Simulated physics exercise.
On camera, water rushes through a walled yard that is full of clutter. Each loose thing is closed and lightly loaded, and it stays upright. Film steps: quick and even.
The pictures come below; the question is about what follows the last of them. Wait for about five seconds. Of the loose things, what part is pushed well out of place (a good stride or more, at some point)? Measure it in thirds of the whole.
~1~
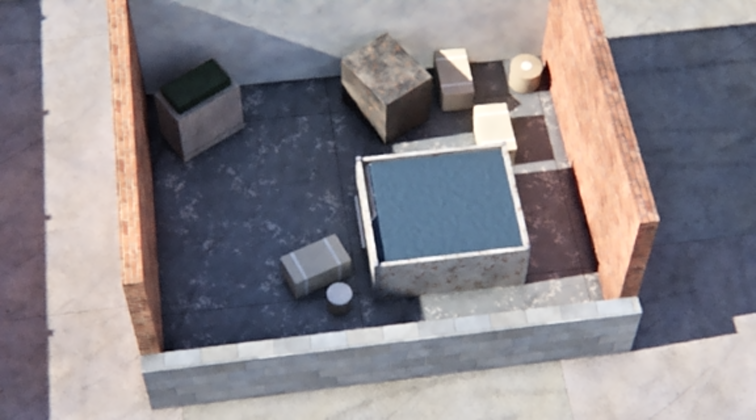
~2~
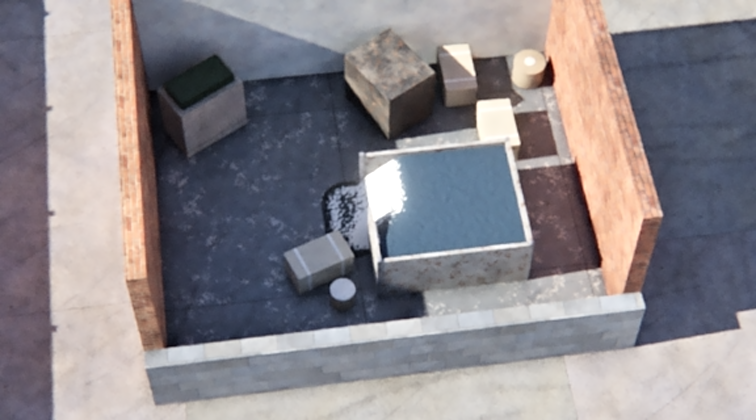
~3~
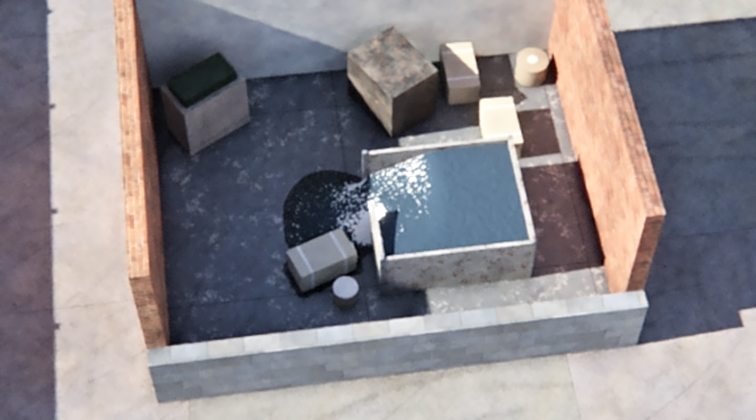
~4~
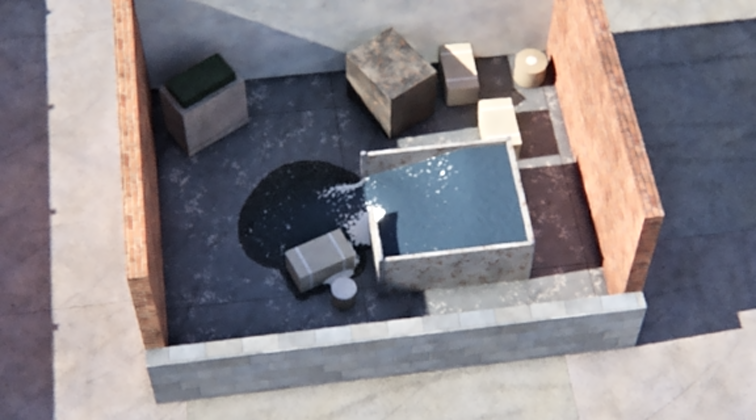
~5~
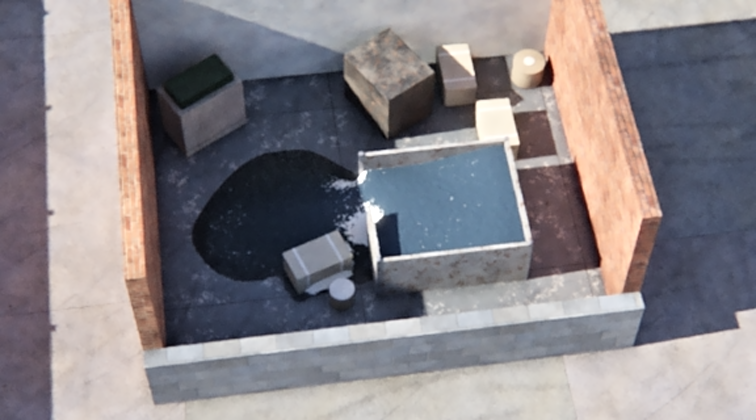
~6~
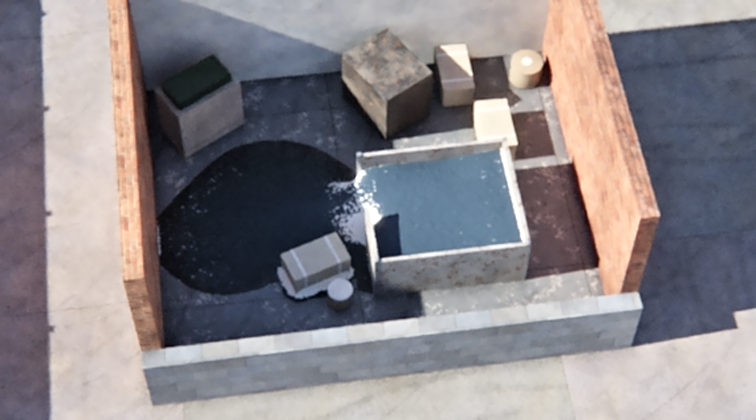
So the part that moves far is short of the one-third mark.
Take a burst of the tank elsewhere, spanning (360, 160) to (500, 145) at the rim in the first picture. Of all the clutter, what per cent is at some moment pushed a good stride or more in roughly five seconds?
My estimate is some 60 per cent of them.
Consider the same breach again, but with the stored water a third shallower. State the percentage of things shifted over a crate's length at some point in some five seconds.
Near 0 in a hundred.
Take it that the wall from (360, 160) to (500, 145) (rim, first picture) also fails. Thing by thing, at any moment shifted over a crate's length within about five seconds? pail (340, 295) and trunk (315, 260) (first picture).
The first one came up short, the second came up short.
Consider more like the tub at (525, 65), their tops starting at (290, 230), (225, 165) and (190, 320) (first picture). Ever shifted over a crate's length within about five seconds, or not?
In that order: Swept aside, pushed that far, pushed that far.
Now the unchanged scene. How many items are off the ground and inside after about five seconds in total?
0 in total.
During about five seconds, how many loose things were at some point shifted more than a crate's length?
It adds up to 0.
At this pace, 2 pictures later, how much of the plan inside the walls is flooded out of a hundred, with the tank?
I'd call it close to 40 per cent.
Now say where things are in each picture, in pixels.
In the first picture, a trunk at (315, 259) rests on the ground; a trunk at (495, 127), on the bottom; 0 of 5 have shifted.
In the second picture, a trunk at (318, 254), on the bottom; a trunk at (498, 123), on the bottom; 0 of 5 have shifted.
In the third picture, a trunk at (321, 252) rests on the ground; a trunk at (501, 121), on the bottom; 0 of 5 have shifted.
In the fourth picture, a trunk at (320, 253) rests on the ground; a trunk at (500, 122), on the bottom; 0 of 5 have shifted.
In the fifth picture, a trunk at (317, 255) rests on the ground; a trunk at (498, 123), on the bottom; 0 of 5 have shifted.
In the sixth picture, a trunk at (315, 256) rests on the ground; a trunk at (496, 123) rests on the ground; 0 of 5 have shifted.
A moment on, 0 of 5 are well off their spots; 0 afloat.
Next, 0 of 5 are well off their spots; 0 afloat.
Later, 0 of 5 are well off their spots; 0 afloat.
In the end, 0 of 5 are well off their spots, and 0 have been at some point; 0 afloat.
